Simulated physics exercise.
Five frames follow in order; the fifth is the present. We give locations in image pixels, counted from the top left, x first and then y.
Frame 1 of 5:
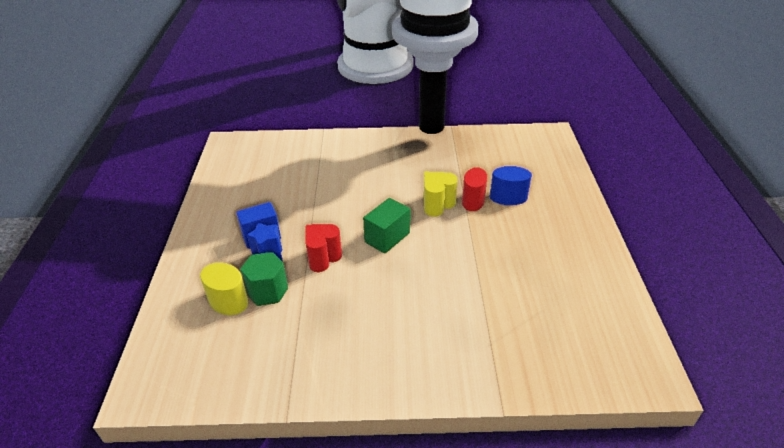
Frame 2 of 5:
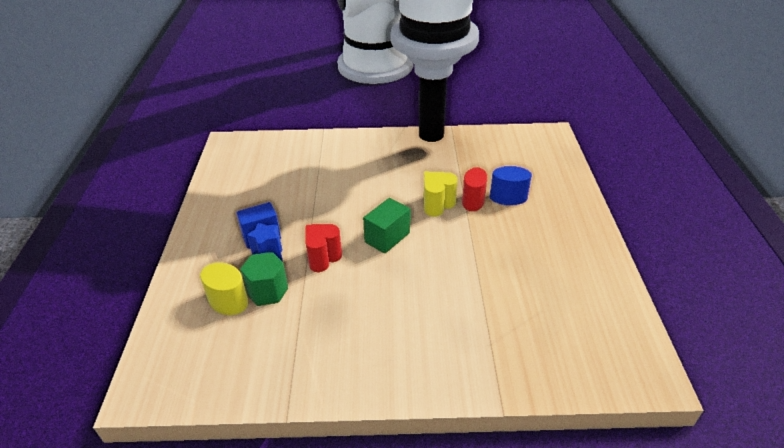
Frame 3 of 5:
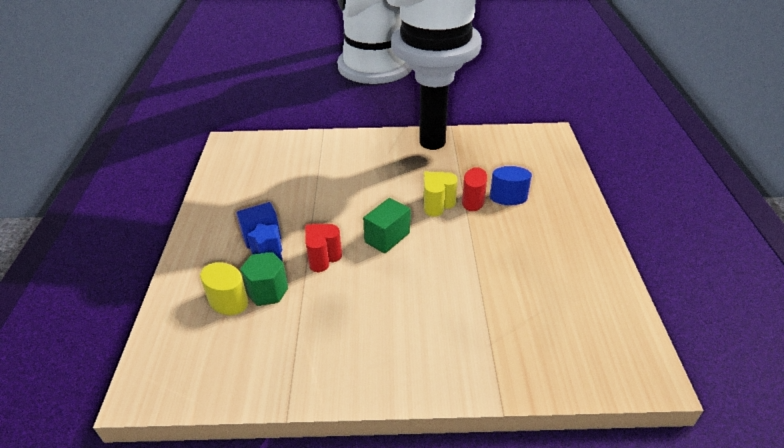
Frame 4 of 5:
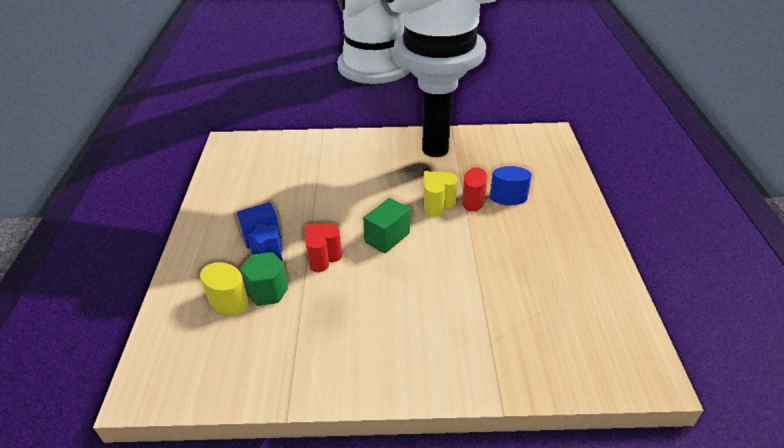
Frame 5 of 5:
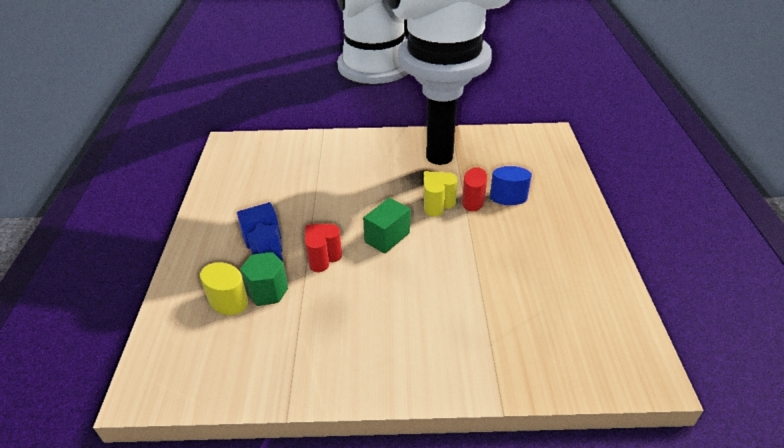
At first, a robot arm holds its black post at the far edge of a wooden board scattered with red, blue, green and yellow blocks. The post then moves slowly a short way toward the viewer, drawing close behind the yellow heart-shaped block, while the blocks stay still.
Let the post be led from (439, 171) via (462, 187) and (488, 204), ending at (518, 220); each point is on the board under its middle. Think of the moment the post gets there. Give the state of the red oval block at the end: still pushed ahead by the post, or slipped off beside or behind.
Looking at the end of the path, the red oval block has slipped free of the post.
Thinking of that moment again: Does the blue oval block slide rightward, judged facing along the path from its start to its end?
I expect not.
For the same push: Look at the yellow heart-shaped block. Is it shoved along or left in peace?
That block stands still.
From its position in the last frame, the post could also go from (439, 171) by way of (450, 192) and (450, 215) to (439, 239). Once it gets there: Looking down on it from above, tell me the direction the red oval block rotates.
Viewed from above, counterclockwise.
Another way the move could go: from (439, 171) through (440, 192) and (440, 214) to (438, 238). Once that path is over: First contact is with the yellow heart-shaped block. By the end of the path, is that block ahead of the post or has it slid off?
I predict the post still has it in front.
On the path given first. One third of the way, post at (464, 174); red oval block at (479, 180).
Two thirds of the way, post at (490, 190); red oval block at (493, 196), turned 60° clockwise; blue oval block at (525, 176), turned 25° anticlockwise.
At the end, post at (521, 206); yellow heart-shaped block unmoved; red oval block at (505, 209), turned 150° clockwise; blue oval block at (541, 181), turned 90° anticlockwise.
